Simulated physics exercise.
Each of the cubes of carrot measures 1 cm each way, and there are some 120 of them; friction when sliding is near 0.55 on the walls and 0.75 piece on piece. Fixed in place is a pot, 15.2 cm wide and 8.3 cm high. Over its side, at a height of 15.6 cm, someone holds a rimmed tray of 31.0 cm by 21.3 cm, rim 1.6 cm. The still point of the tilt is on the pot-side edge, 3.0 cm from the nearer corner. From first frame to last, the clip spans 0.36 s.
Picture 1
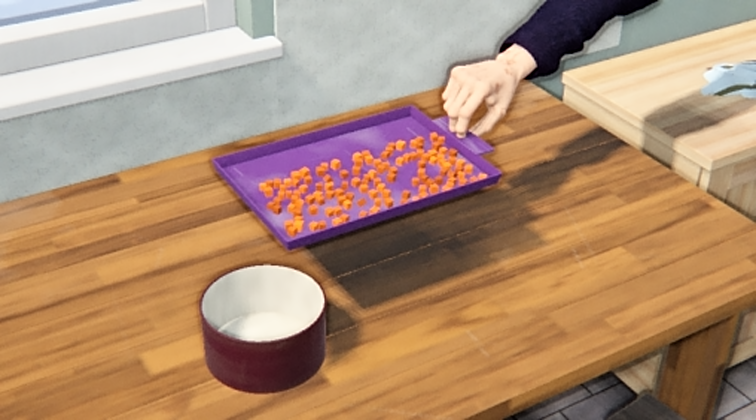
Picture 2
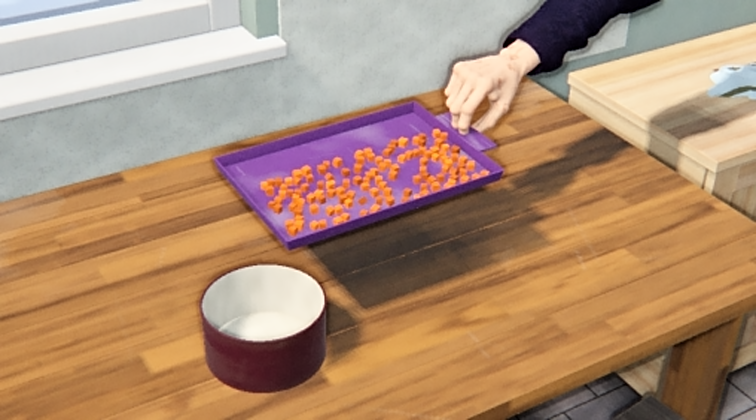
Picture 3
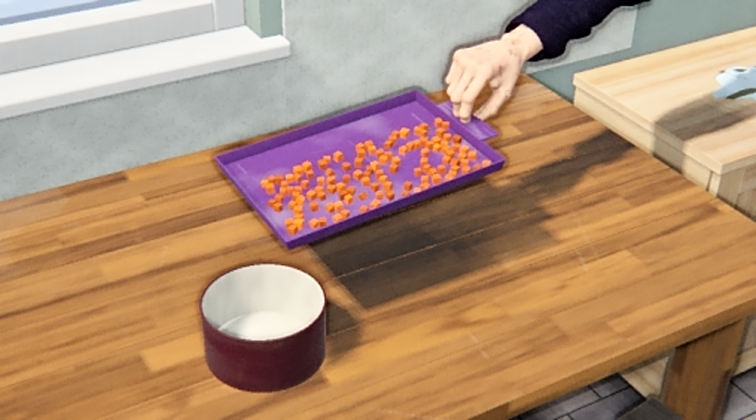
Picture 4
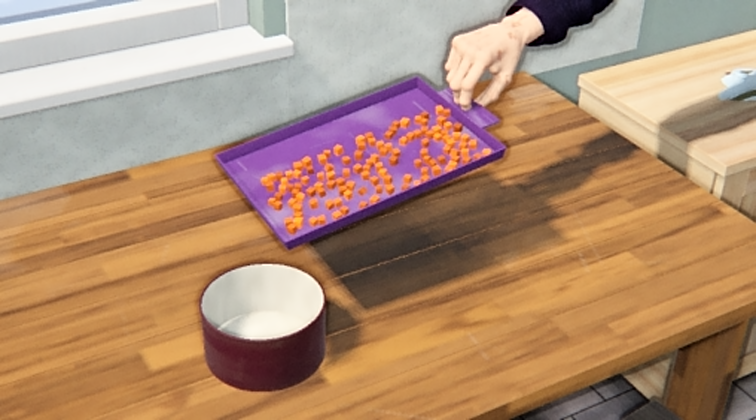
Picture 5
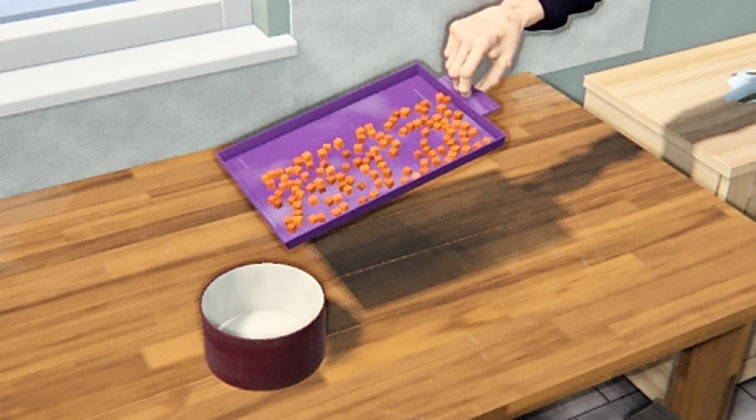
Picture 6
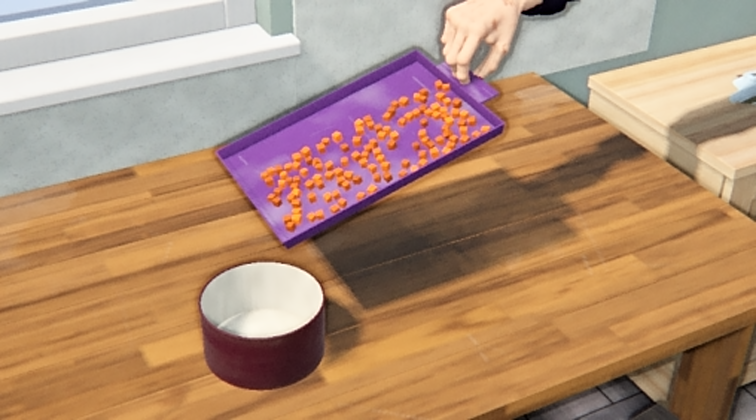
A hand in a dark sleeve holds a purple rimmed tray of small orange carrot cubes above a wooden table, seen from above at an angle. A dark red pot with a white inside stands at the front left, near a grey wall with a window and a paler wooden surface. The tray's far side gradually rises, tilting it toward the pot, while the carrots stay scattered across it and the view shifts little.
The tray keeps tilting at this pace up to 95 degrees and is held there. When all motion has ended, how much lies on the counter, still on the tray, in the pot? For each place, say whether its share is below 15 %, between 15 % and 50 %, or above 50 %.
My prediction: Counter: A reasonable amount; tray: A meager amount; pot: More than the rest combined.
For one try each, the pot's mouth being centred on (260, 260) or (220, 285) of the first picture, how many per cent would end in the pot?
Around 30 per cent, then around 75 per cent.
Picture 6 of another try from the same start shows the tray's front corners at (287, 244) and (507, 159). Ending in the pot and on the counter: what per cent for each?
You'd end with pot at 25 and counter at 75.
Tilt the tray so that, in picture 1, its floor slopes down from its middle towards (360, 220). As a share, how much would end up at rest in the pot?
I'd say close to 30 %.
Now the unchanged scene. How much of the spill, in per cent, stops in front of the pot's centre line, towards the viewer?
Near 20 in a hundred.
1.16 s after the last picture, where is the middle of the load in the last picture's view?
Load centre est.: (266, 227) px.
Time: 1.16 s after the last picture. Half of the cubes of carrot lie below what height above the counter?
Height: Around 16 cm.
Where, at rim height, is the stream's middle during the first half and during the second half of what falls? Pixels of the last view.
I'd mark about (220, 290) for the first half, then (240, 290) for the second.
Then, 0.69 s after the last picture, tilt 53 degrees; the tray holds 90 %, the pot 0 %.
Then, 1.16 s after the last picture, tilt 78 degrees; the tray holds 55 %, the pot 30 %.
Then, 1.69 s after the last picture, tilt 95 degrees; the tray holds 20 %, the pot 50 %.
In the end, counter 30 %, tray 5 %, pot 70 %.
